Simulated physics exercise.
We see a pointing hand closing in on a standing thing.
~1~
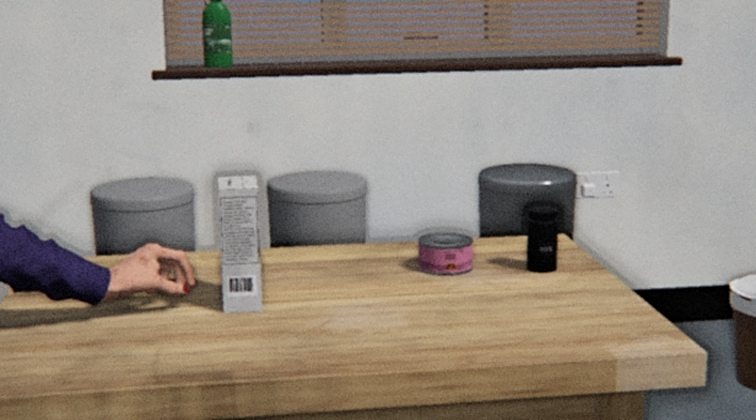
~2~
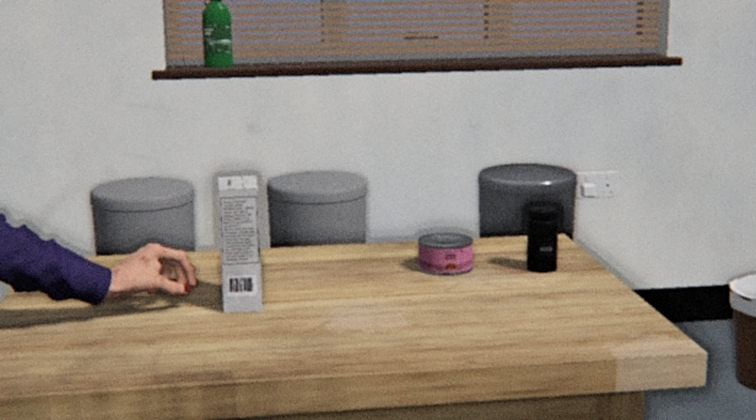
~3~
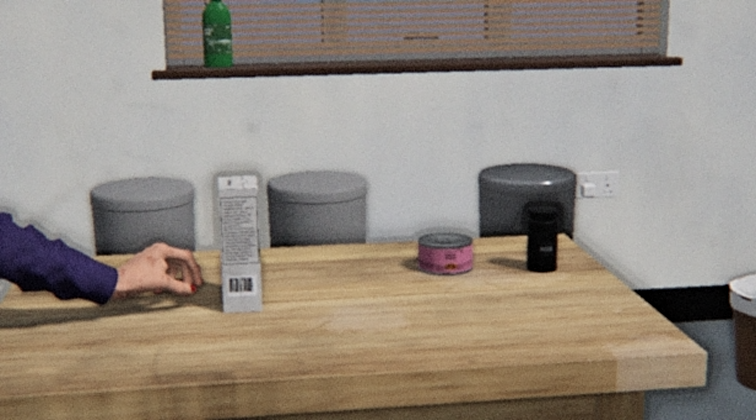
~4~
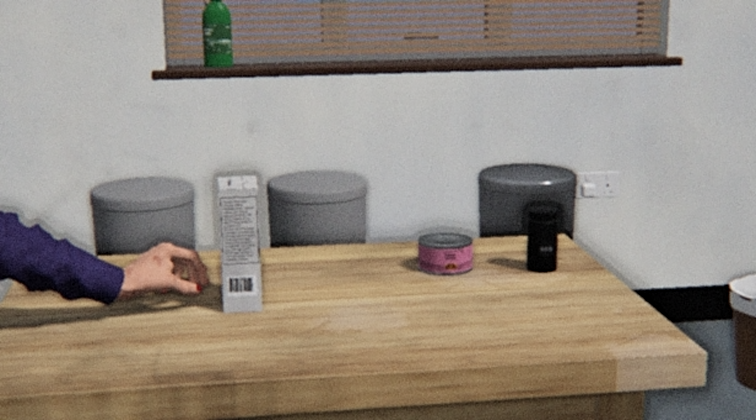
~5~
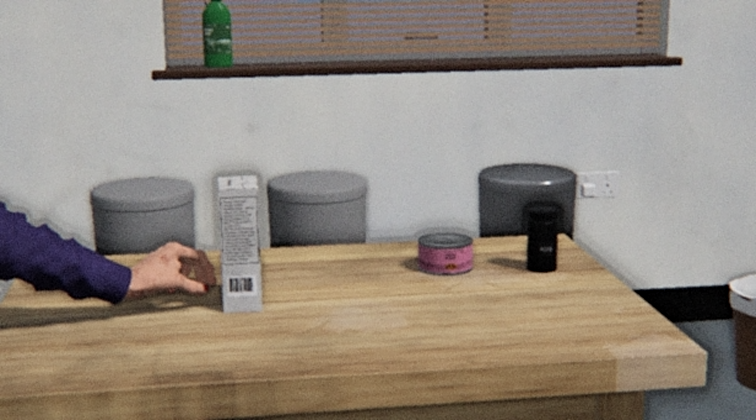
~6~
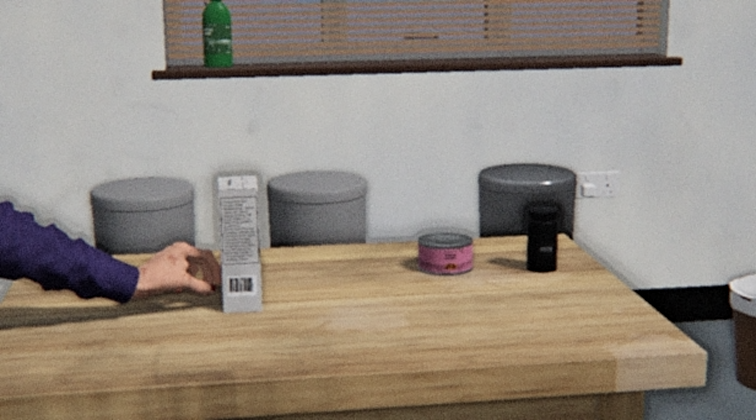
A hand in a purple sleeve moved slowly rightward a short way across a wooden table toward a standing white carton, while the carton, a pink tin and a black container stayed still.
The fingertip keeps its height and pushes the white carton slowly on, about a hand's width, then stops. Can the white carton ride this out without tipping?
The white carton keeps standing.
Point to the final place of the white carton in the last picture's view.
At about (319, 240).
Then, 0.40 s on from there, white carton shifted a little near (267, 242).
Then, 0.80 s on from there, white carton shifted about its own width near (296, 241).
In the end, moved from the start, white carton. At the end, from the last picture's camera, white carton near (319, 240).
